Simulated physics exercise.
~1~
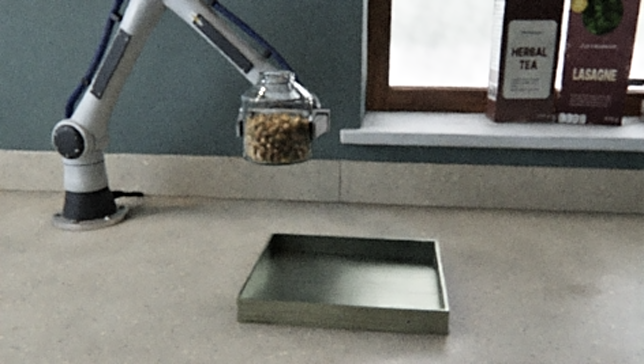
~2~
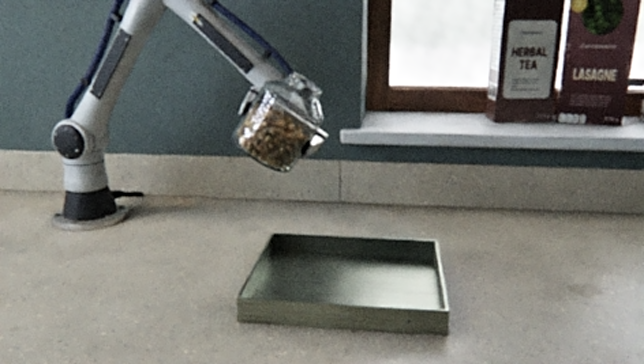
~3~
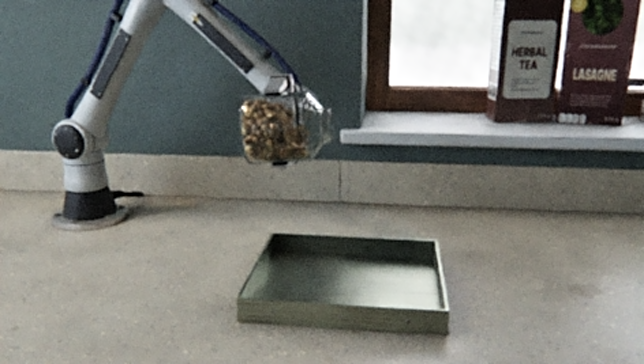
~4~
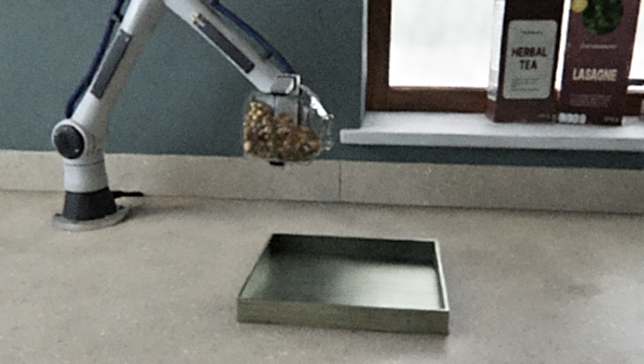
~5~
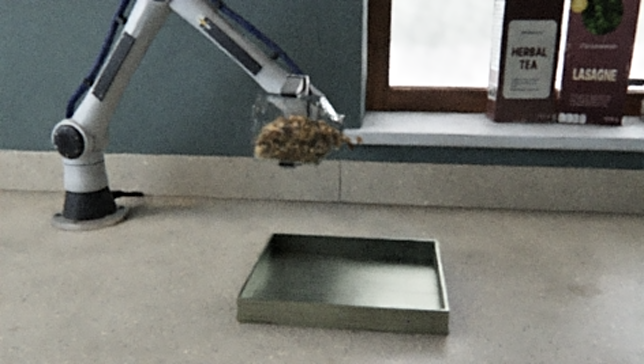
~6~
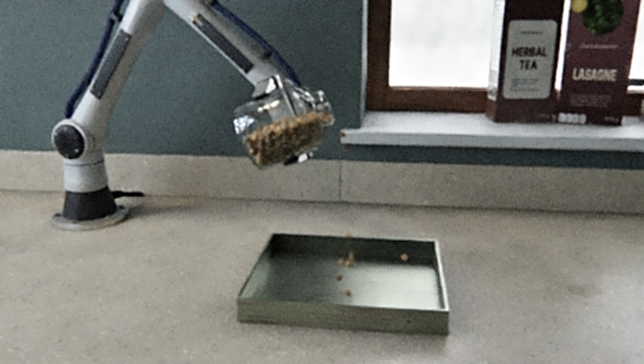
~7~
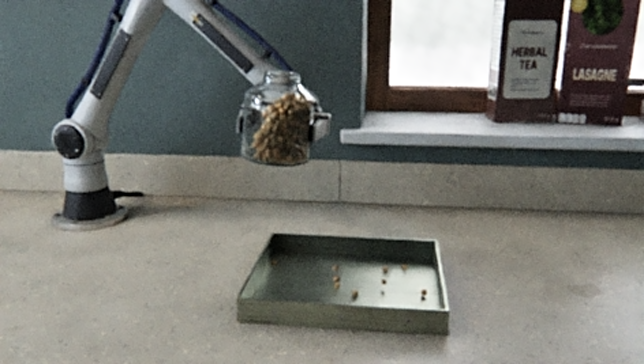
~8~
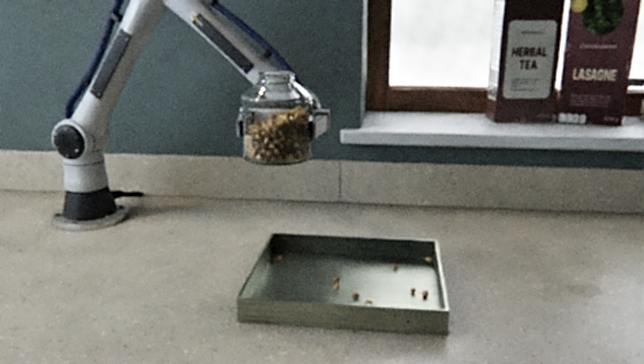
To begin with, a robot arm holds a clear glass jar of dried chickpeas upright above a shallow, empty metal tray on a counter, with boxes of herbal tea and lasagne on the windowsill behind. The arm tips the jar over until it lies on its side, and the chickpeas slide and spread along its wall towards the mouth on the right. A few pieces then drop out and land scattered in the tray. The arm turns the jar back upright, with most of the chickpeas still inside and only a small handful lying in the tray.
